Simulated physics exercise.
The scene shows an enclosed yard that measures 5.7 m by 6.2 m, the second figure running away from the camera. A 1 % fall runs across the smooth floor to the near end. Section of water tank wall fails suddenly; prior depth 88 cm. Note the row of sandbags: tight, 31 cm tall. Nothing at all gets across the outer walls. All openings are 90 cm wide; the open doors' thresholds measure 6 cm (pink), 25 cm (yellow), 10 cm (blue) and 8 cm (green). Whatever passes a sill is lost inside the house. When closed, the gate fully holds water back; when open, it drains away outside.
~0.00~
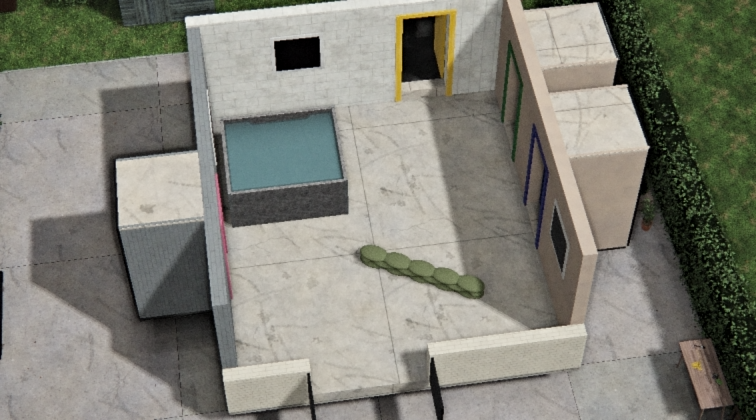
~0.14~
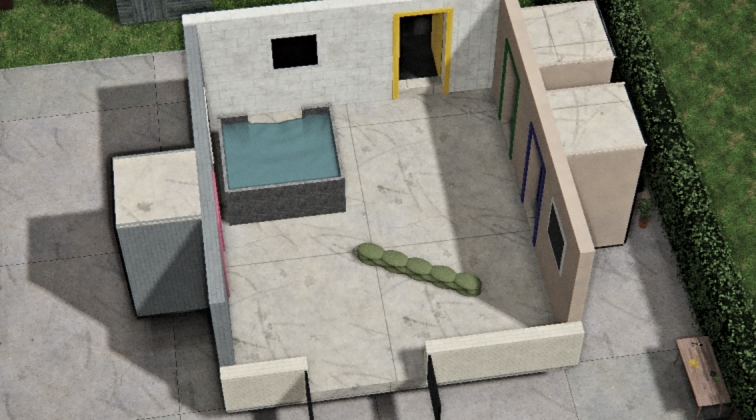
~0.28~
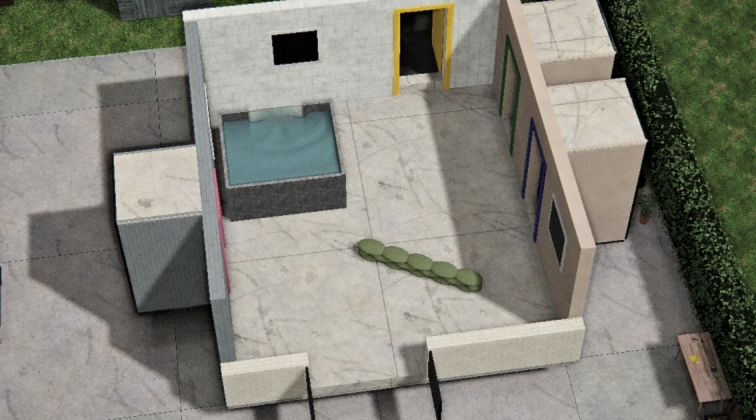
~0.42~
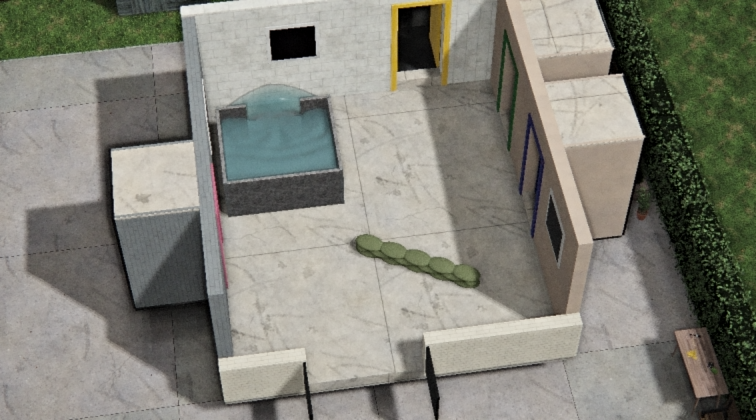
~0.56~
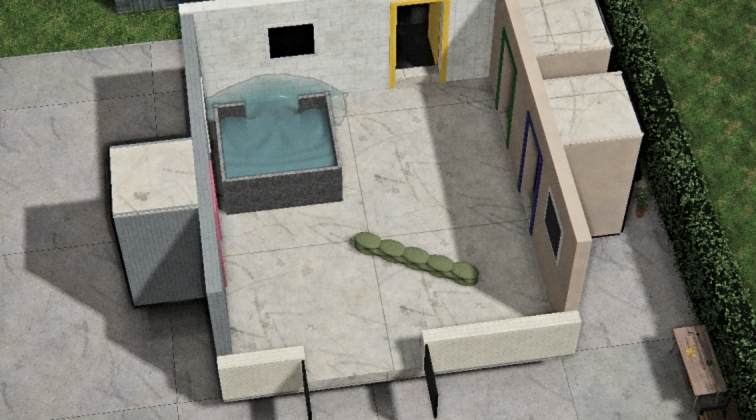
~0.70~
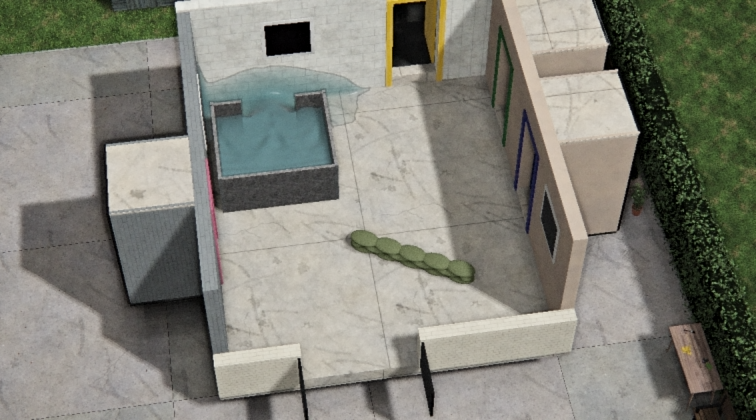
The clip shows a walled yard from above with a water tank, a row of sandbags and a yellow-framed doorway; the tank's far wall gives way and water pours out behind it, spreading along the back wall toward the right.
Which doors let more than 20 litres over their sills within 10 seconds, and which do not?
In 10 seconds, the pink door stays within 20 litres; the yellow door stays within 20 litres; the blue door stays within 20 litres; the green door lets more through.
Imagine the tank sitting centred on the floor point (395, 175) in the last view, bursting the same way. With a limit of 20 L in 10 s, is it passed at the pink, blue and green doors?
Checking each door against the limit: Pink does not exceed it, blue does not exceed it, green tops it.
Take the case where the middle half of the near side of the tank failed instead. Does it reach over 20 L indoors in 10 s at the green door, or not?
Compared with the limit, green is less.
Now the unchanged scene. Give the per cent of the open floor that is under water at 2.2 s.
Wet share: Near 45 percent.
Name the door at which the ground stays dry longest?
Result: Blue door.
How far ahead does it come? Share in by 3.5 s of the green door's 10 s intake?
I'd say close to 45 percent.
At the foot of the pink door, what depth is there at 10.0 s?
The depth comes to around 5.0 centimetres.
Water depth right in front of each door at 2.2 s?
Depths: Pink door 8 cm, yellow door 7 cm, blue door 1 cm, green door 20 cm.
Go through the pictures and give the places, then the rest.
The first picture shows the water tank at (283, 152) is whole and still, 88 cm deep.
In the second picture, water pours out on the water tank's far side and has run 0.6 m, to a hidden place; typically 12 cm deep outside, 88 cm at the water tank's back.
In the third picture, the front is at a hidden place, 0.9 m from the gap on the water tank's far side; 1.0 m2 of floor is under water; 88 cm left at the back of the water tank.
In the fourth picture, the front is at a hidden place, 1.3 m from the gap on the water tank's far side; 1.6 m2 of floor is under water; 81 cm left at the back of the water tank.
In the fifth picture, water pours out on the water tank's far side and has run 1.7 m, to (344, 93); typically 17 cm deep outside, 74 cm at the water tank's back.
In the sixth picture, the front is at (364, 88), 2.1 m from the gap on the water tank's far side; 2.4 m2 of floor is under water; 76 cm left at the back of the water tank.
After 1.4 s water covers 20 % of the floor and is deepest (67 cm) near (204, 108); pink door not reached, yellow door 6 cm at the sill, 0 L in, blue door not reached, green door not reached.
After 2.2 s water covers 45 % of the floor and is deepest (50 cm) near (216, 135); pink door 8 cm at the sill, 0 L in, yellow door 7 cm at the sill, 0 L in, blue door not reached, green door 20 cm at the sill, 32 L in.
After 3.5 s water covers 60 % of the floor and is deepest (36 cm) near (259, 102); pink door 5 cm at the sill, 2 L in, yellow door 7 cm at the sill, 0 L in, blue door 12 cm at the sill, 1 L in, green door 21 cm at the sill, 128 L in.
After 6.0 s water covers 75 % of the floor and is deepest (23 cm) near (272, 129); pink door 3 cm at the sill, 2 L in, yellow door 5 cm at the sill, 0 L in, blue door 8 cm at the sill, 2 L in, green door 17 cm at the sill, 238 L in.
After 10.0 s water covers 95 % of the floor and is deepest (14 cm) near (552, 335); pink door 5 cm at the sill, 2 L in, yellow door 3 cm at the sill, 0 L in, blue door 5 cm at the sill, 2 L in, green door 9 cm at the sill, 285 L in.
